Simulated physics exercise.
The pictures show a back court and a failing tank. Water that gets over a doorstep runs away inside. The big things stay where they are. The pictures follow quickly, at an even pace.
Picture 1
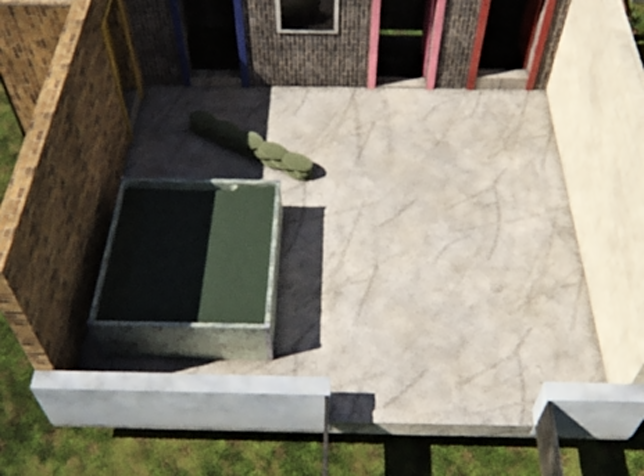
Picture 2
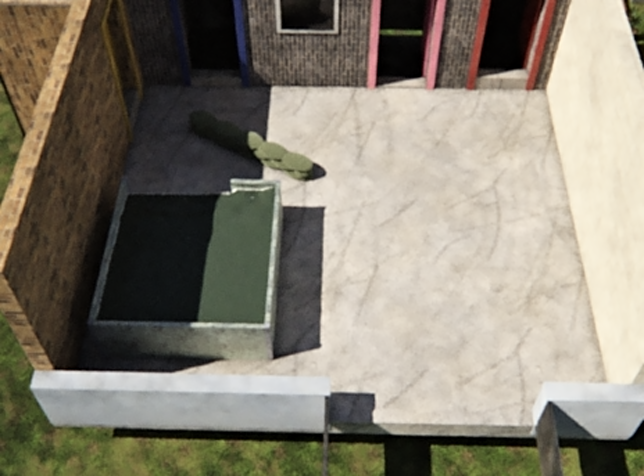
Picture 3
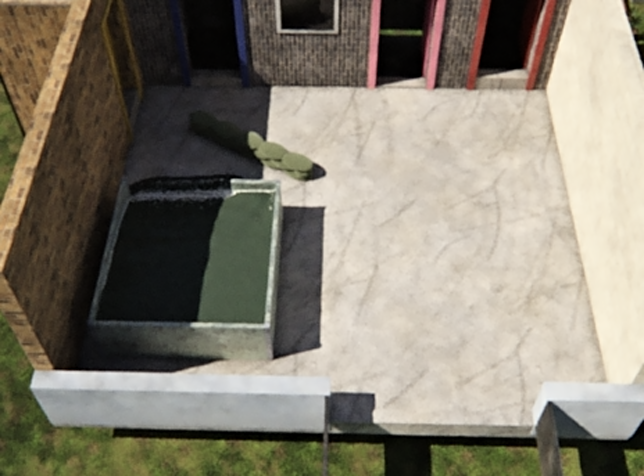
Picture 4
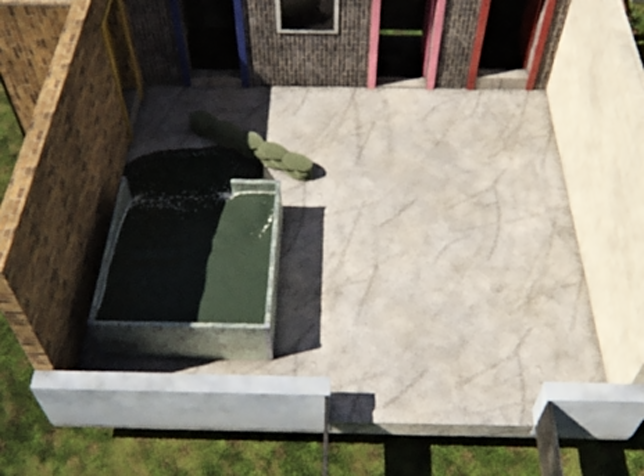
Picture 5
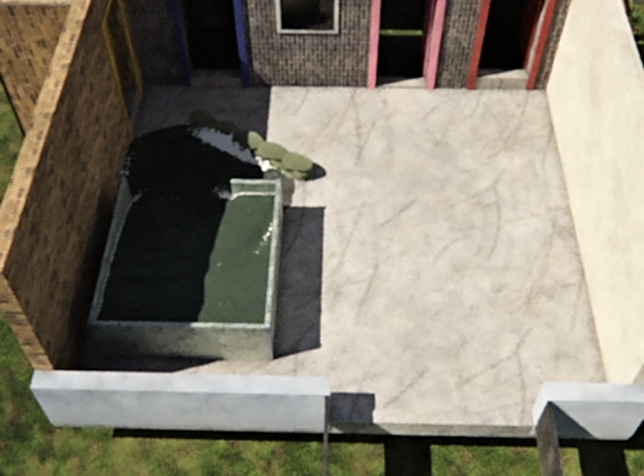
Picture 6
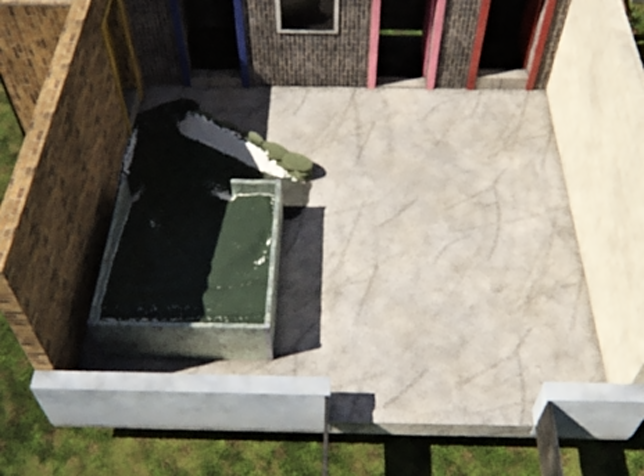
The clip opens on a walled back court where a tank of dark green water stands still at the left. A gap appears along the tank's far side, and dark water pours out through it. The water spreads across the paving behind the tank, reaching around the green, lumpy shape lying there.
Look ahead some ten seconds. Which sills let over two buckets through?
In the end: The yellow door floods; the pink door holds within the limit; the red door holds within the limit; the blue door floods.
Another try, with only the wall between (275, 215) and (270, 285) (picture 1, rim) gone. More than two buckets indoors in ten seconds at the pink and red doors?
The pink one is over, the red one lets less in.
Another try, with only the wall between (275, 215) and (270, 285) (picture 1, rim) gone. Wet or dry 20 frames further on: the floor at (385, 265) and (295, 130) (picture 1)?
In that order: Wet, no water.
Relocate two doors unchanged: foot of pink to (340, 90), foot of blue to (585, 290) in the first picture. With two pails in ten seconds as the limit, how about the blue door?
Then: The blue one lets less in.
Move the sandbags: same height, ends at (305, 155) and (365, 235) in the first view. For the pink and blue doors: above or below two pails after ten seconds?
Pink takes more, blue goes over.
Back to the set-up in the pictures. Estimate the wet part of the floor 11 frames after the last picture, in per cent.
I make it 30 per cent.
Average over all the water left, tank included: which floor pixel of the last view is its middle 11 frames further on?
Near (196, 212).
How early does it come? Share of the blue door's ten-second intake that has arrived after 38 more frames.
Close to 100 %.
A moment on, water covers 20 % of the floor; the yellow door under two buckets in, the pink door not reached, the red door not reached, the blue door wet at the sill, nothing in.
Next, water covers 30 % of the floor; the yellow door over two buckets in, the pink door not reached, the red door not reached, the blue door under two buckets in.
Then, water covers 65 % of the floor; the yellow door far over two buckets in, the pink door under two buckets in, the red door wet at the sill, nothing in, the blue door over two buckets in.
Later, water covers 95 % of the floor; the yellow door far over two buckets in, the pink door under two buckets in, the red door wet at the sill, nothing in, the blue door far over two buckets in.
In the end, water covers 95 % of the floor; the yellow door far over two buckets in, the pink door under two buckets in, the red door wet at the sill, nothing in, the blue door far over two buckets in.
